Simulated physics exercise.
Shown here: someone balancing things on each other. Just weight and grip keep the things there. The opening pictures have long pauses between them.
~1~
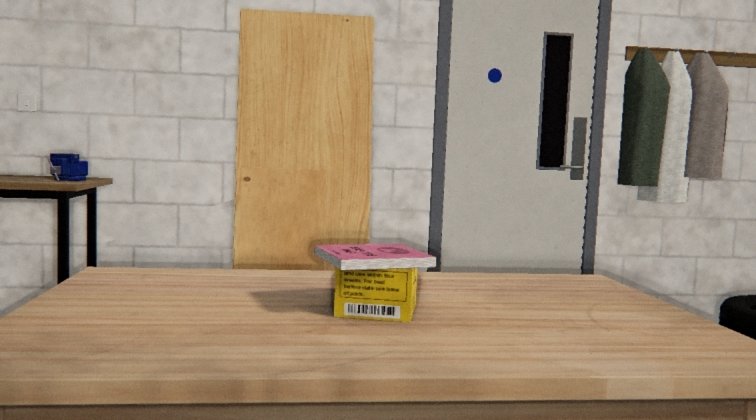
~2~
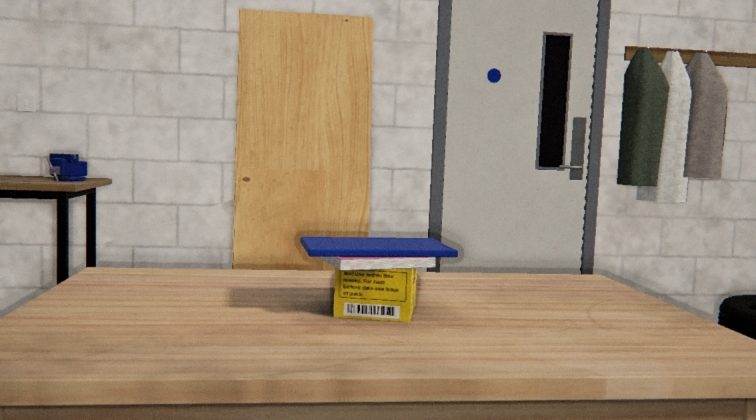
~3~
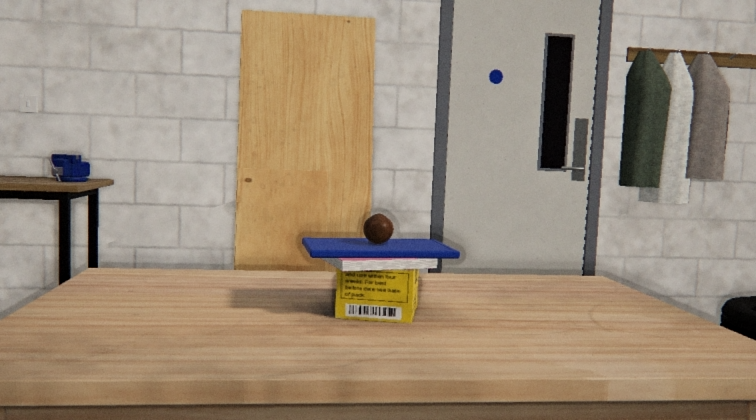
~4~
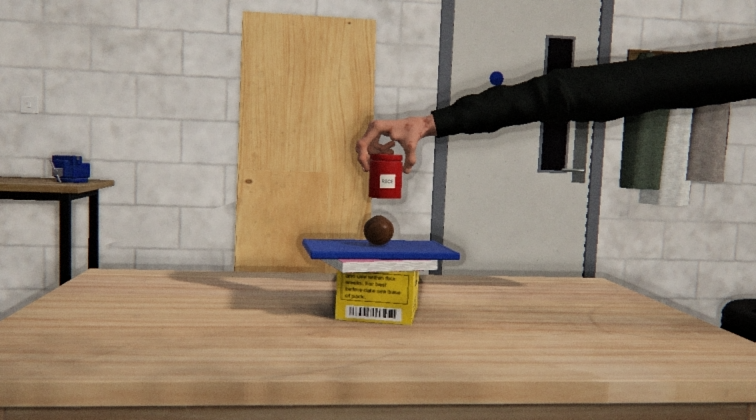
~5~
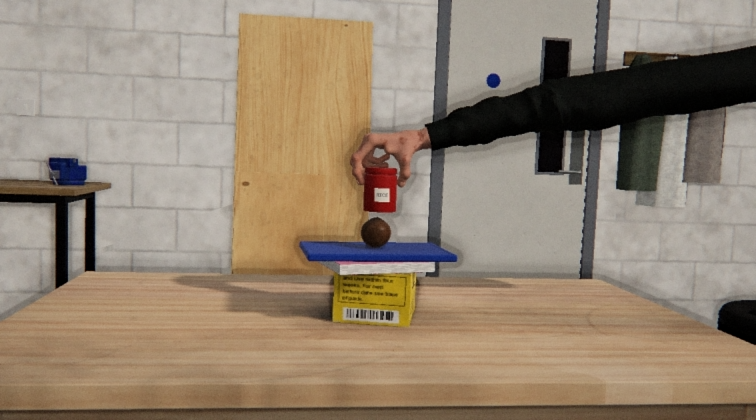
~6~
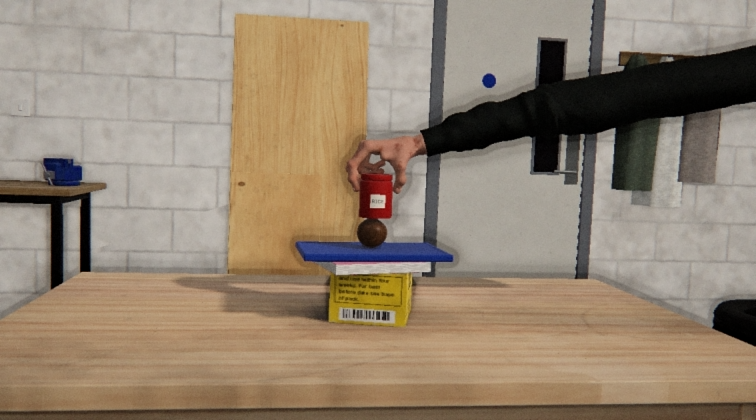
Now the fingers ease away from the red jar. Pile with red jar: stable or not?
Not stable.
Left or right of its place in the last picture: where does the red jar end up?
It shifts to the viewer's right.
Then, 0.40 s past the last view, red jar rocked 44° from its first pose near (394, 201).
Then, 0.50 s past the last view, red jar now fallen.
Then, 0.70 s past the last view, nothing new.
Then, 2.10 s past the last view, red jar resting near (419, 233).
Finally, fallen, red jar; the other 4 still in place. Final places as the last picture's camera would see them, red jar near (419, 233). The pile comes apart.
